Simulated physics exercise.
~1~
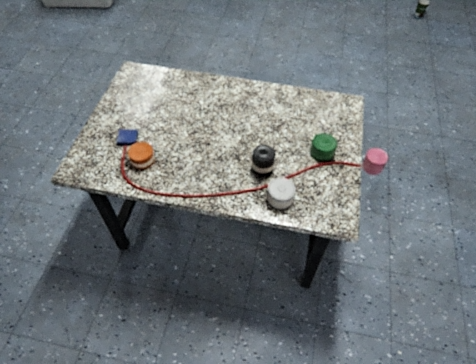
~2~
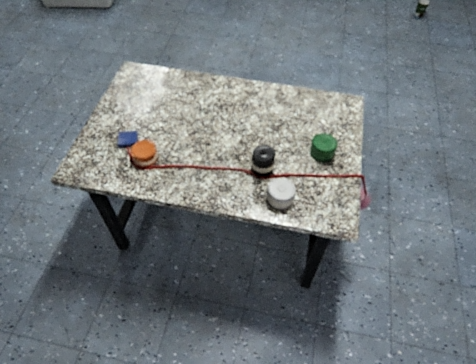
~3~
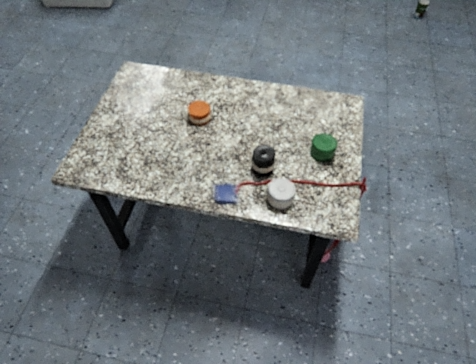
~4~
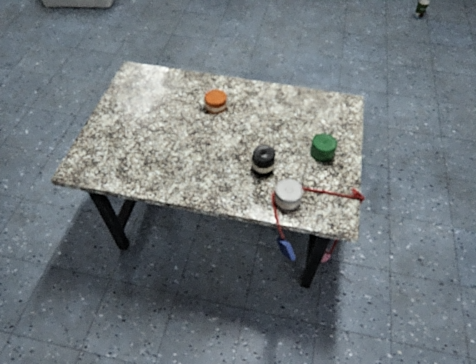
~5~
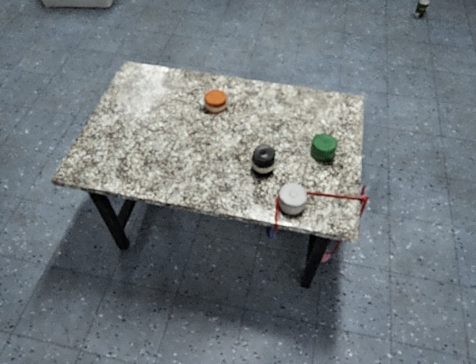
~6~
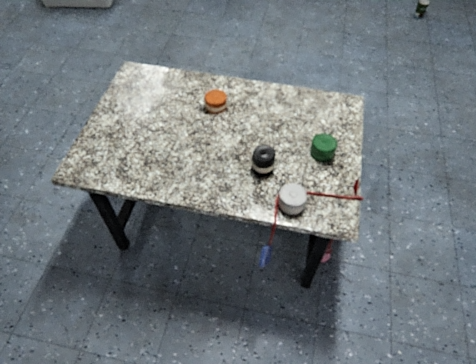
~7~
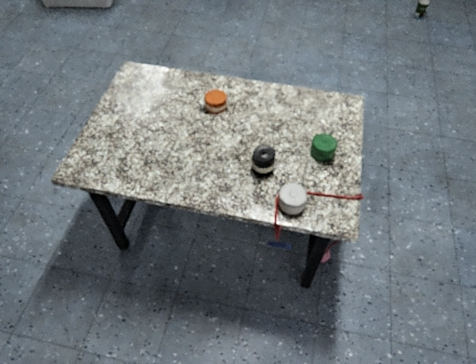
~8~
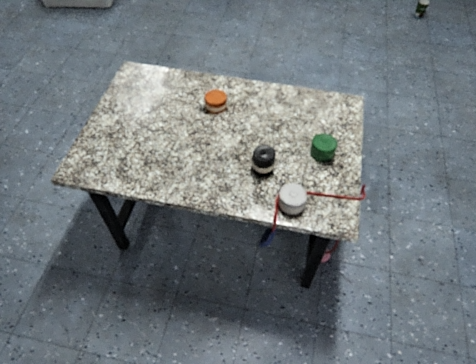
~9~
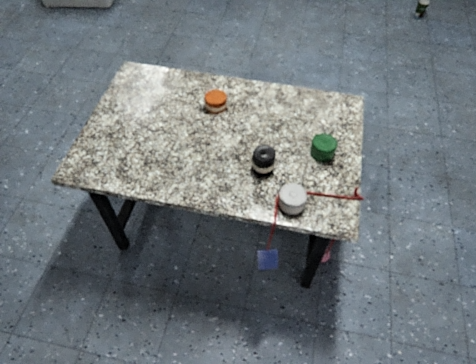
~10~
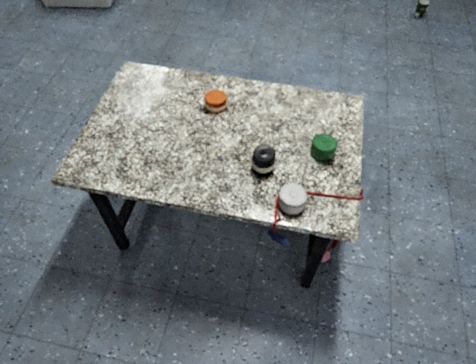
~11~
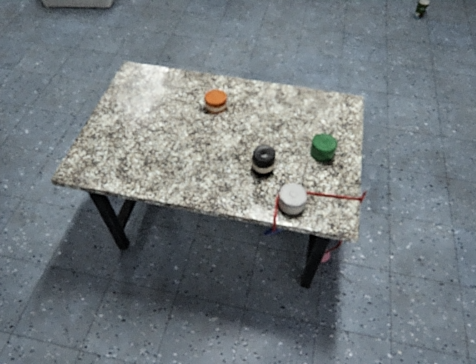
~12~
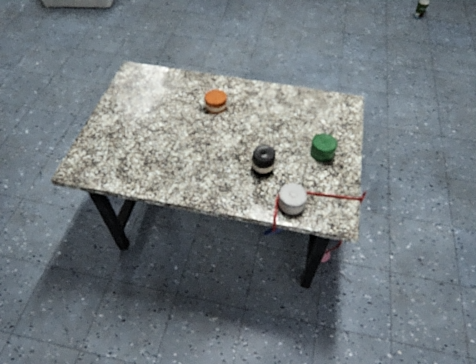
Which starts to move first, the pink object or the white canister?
The pink object moves first, dropping at the right edge. The white canister only shifts slightly later on.
